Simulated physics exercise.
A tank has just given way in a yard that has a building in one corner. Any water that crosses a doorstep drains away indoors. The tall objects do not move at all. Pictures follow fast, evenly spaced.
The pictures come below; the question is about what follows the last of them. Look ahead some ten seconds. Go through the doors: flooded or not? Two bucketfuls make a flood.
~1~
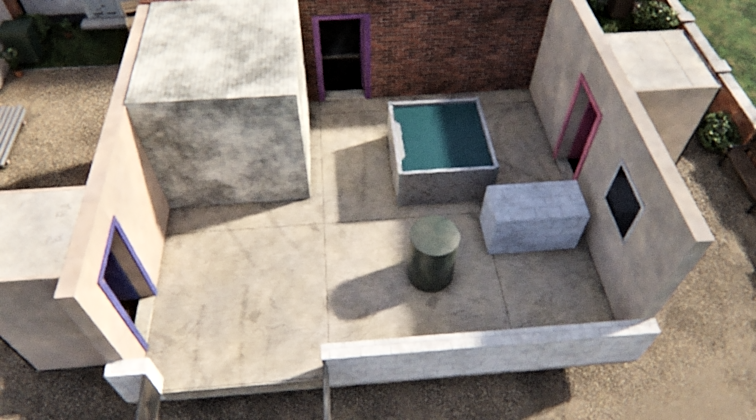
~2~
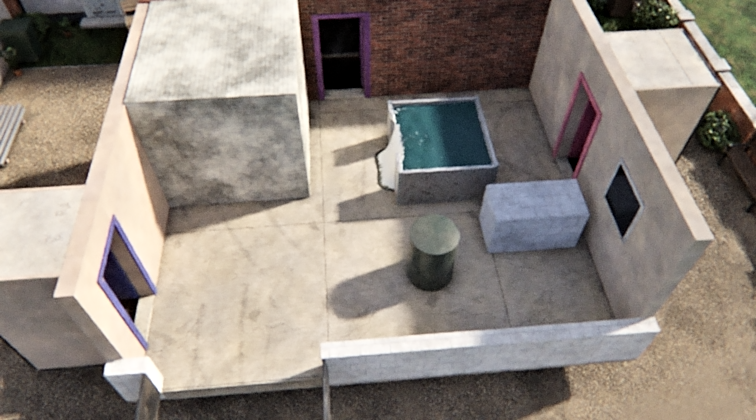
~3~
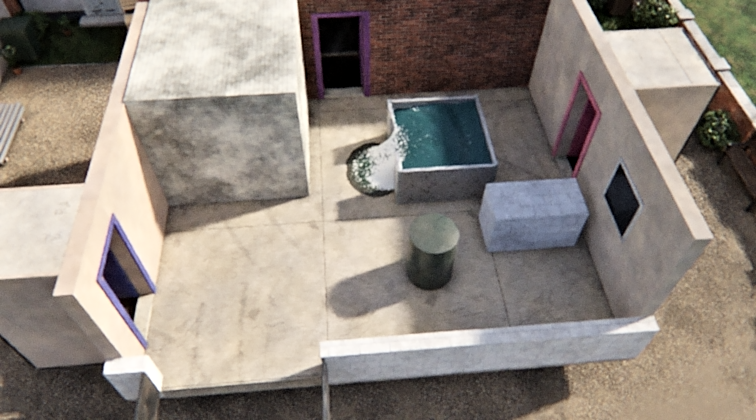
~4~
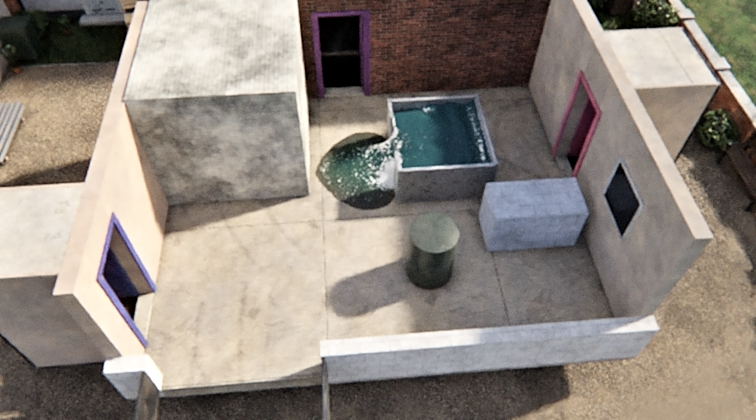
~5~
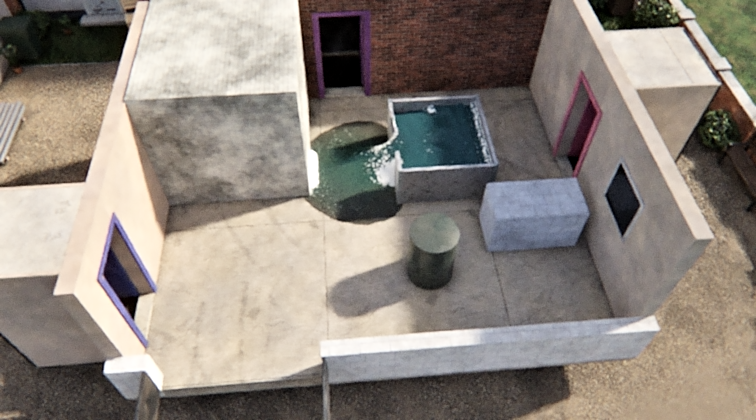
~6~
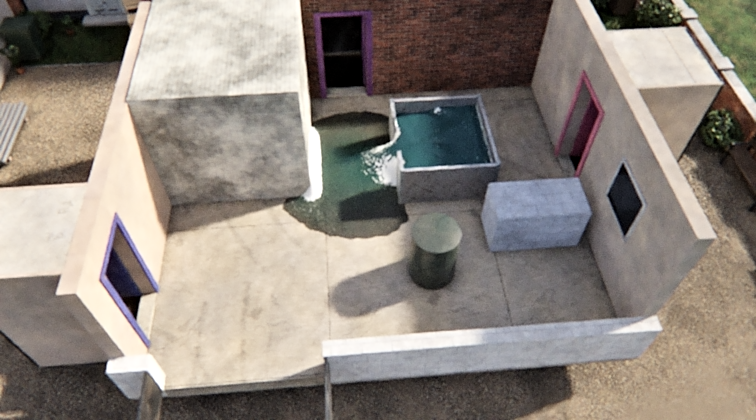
Purple door: Flooded. Pink door: Not flooded. Blue door: Flooded.
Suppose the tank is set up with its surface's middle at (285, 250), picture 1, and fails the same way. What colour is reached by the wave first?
First: The blue-painted one.
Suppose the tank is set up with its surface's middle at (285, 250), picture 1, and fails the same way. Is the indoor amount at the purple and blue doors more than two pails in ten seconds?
Here the purple one remains within bounds, and the blue one breaks the limit.
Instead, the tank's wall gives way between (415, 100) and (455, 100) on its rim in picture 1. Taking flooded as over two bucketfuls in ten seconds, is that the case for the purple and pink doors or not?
Looking at both, I'd say the purple door crosses the line and the pink door crosses the line.
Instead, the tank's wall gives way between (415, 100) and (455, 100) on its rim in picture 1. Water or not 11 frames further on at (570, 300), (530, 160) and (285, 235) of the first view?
Listed order gives left alone; sopping; left alone.
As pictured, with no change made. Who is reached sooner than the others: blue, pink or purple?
Going by the pictures, it would be the door marked purple.
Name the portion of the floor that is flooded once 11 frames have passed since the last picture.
It comes to 45 per cent.
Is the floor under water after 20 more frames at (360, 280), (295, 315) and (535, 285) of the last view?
Same order as asked: Drenched; drenched; dry as before.
A moment on, water covers 25 % of the floor; the purple door wet at the sill, nothing in, the pink door not reached, the blue door not reached.
Next, water covers 45 % of the floor; the purple door over two buckets in, the pink door not reached, the blue door wet at the sill, nothing in.
Then, water covers 60 % of the floor; the purple door far over two buckets in, the pink door not reached, the blue door over two buckets in.
Later, water covers 75 % of the floor; the purple door far over two buckets in, the pink door wet at the sill, nothing in, the blue door over two buckets in.
In the end, water covers 90 % of the floor; the purple door far over two buckets in, the pink door under two buckets in, the blue door over two buckets in.
